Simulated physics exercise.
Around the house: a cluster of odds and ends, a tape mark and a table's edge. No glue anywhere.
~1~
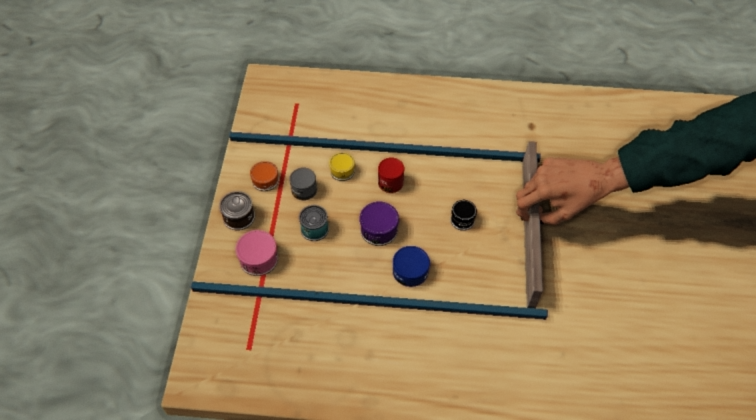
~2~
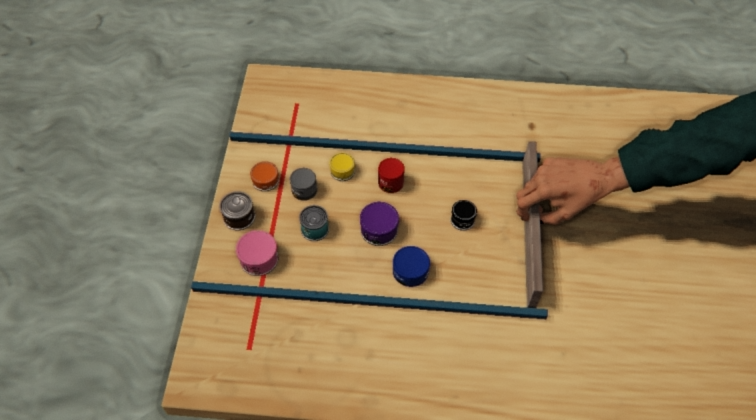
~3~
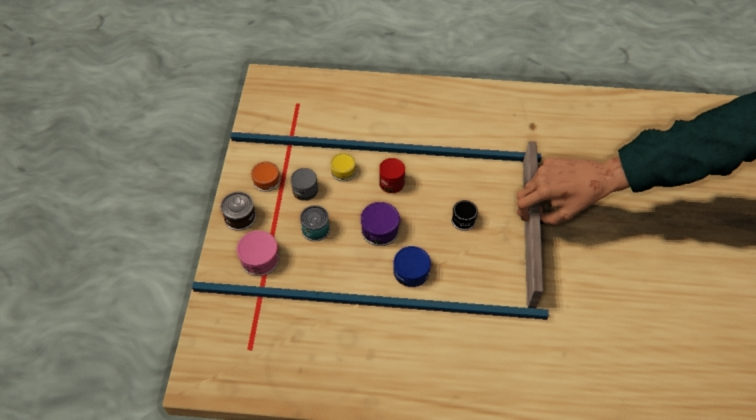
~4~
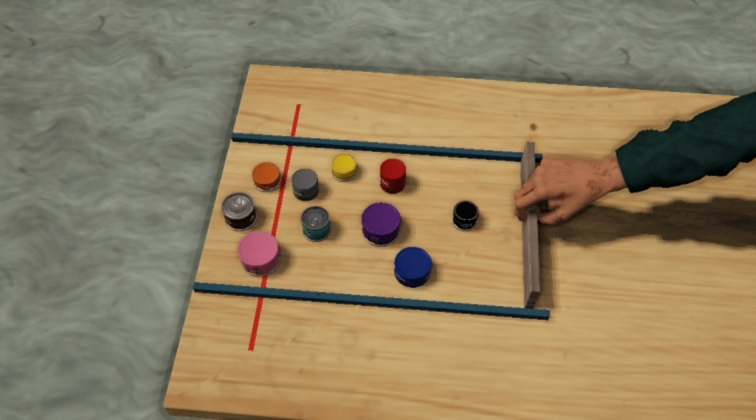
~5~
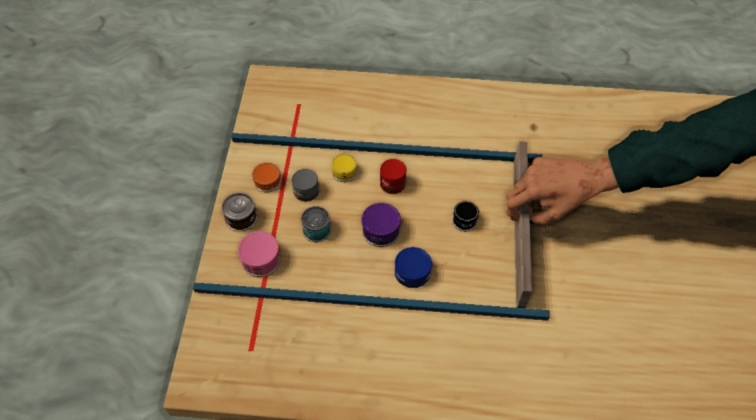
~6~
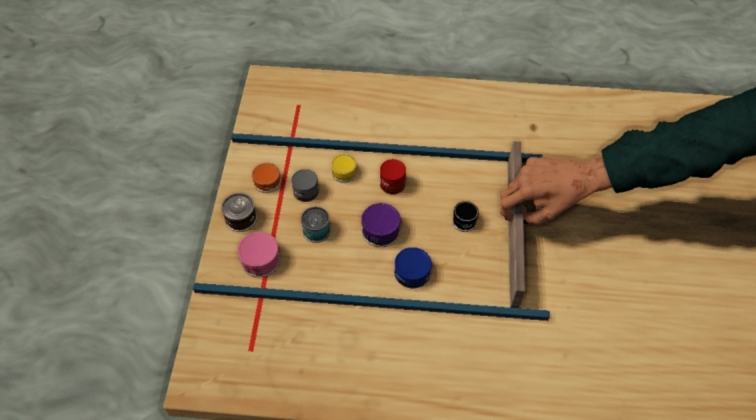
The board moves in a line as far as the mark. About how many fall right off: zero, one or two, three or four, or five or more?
As it turns out, the number that fall off is one or two.
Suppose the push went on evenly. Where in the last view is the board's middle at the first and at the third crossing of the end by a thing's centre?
First at (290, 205), next at (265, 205).
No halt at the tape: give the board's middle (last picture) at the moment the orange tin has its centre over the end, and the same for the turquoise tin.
Its middle is around (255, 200) and around (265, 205).
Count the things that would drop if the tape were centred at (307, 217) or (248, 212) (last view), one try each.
The counts: 0 and 4.
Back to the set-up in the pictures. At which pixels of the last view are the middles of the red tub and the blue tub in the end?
First (271, 168), then (249, 257).
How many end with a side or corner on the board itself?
It touches 5.
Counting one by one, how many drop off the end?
Fallen: 1.
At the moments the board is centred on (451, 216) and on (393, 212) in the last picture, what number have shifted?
First 1, then 4.
Soon after, none off yet; brown tin at rest near (239, 212); orange tin at rest near (267, 178); pink tin at rest near (259, 255).
By the end, the number that fall off is one or two; fallen, brown tin.
